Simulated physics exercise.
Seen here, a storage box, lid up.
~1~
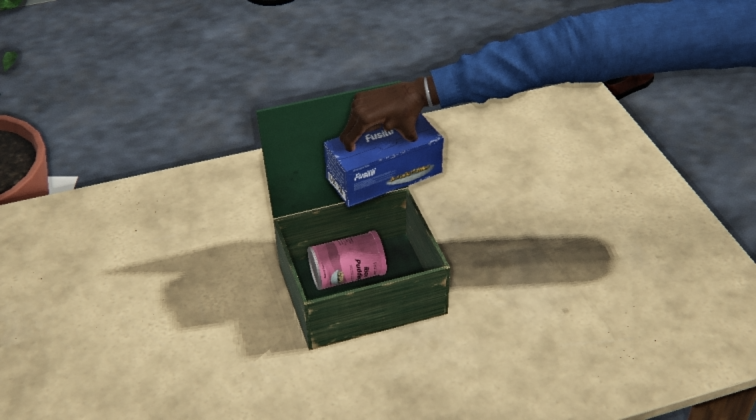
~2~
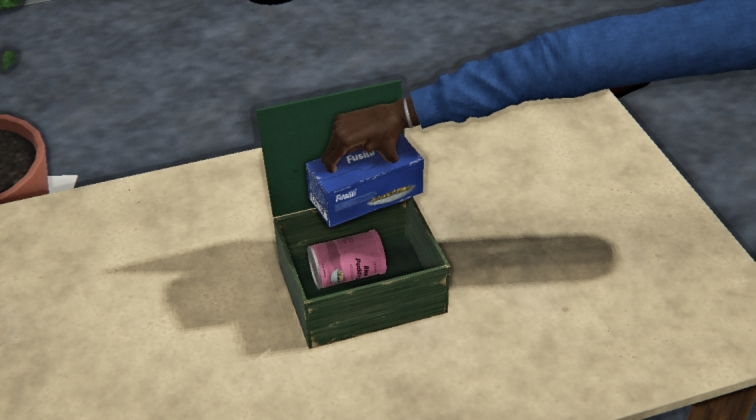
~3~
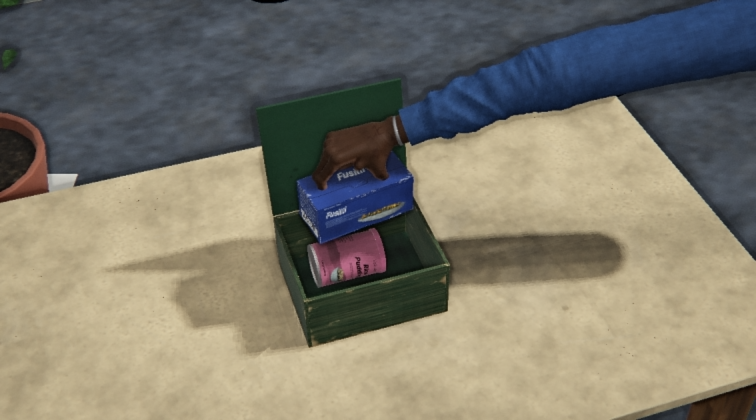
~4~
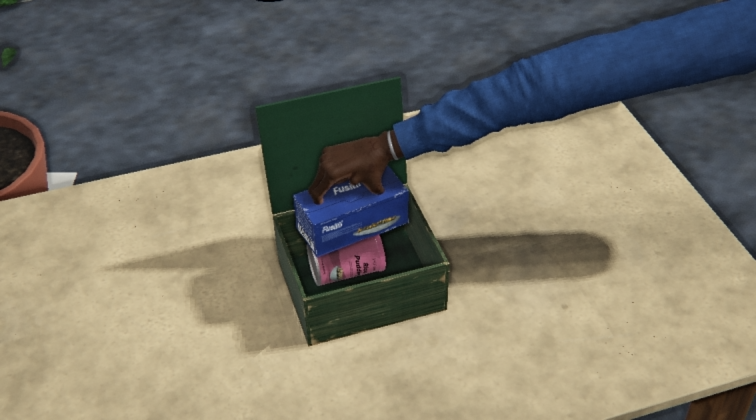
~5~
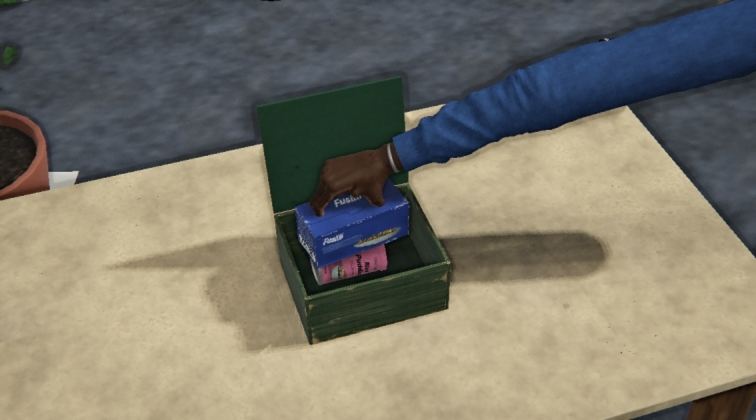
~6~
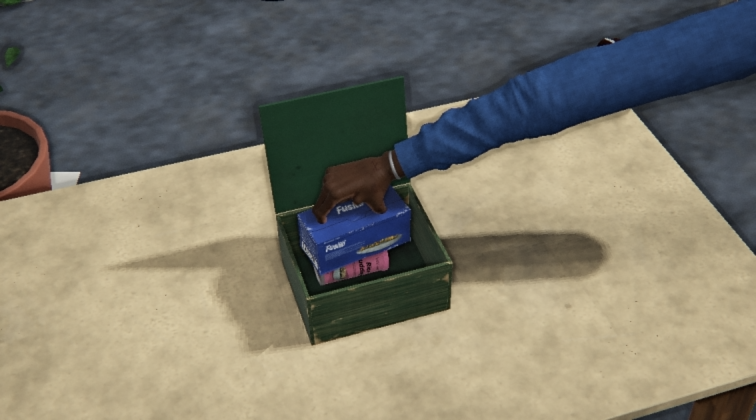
At first, a hand in a blue sleeve holds a blue carton above an open green storage box with a pink tin lying inside. The hand lowers the carton, shifting it slightly left and down over the tin. By the end, the carton is in the box, still held, mostly covering the tin.
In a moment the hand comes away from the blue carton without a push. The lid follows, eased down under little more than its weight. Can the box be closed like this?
In the end the lid sits on the rim.
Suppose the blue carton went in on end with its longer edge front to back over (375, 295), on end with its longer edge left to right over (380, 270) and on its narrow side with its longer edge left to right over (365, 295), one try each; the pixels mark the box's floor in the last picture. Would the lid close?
First try: It will not close; second try: It is held up; third try: It shuts flat.
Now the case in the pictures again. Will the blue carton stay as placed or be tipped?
It tips.
Then, 1.10 s after the last picture, lid starting down; blue carton on its side near (371, 289); pink tin rolled a little.
Then, 1.80 s after the last picture, lid 42° above the rim; blue carton on its side near (371, 289); pink tin rolled a little.
At rest, lid shut; tipped over in the box, blue carton; pink tin in place. Seen from the same camera at the end, blue carton near (371, 289).
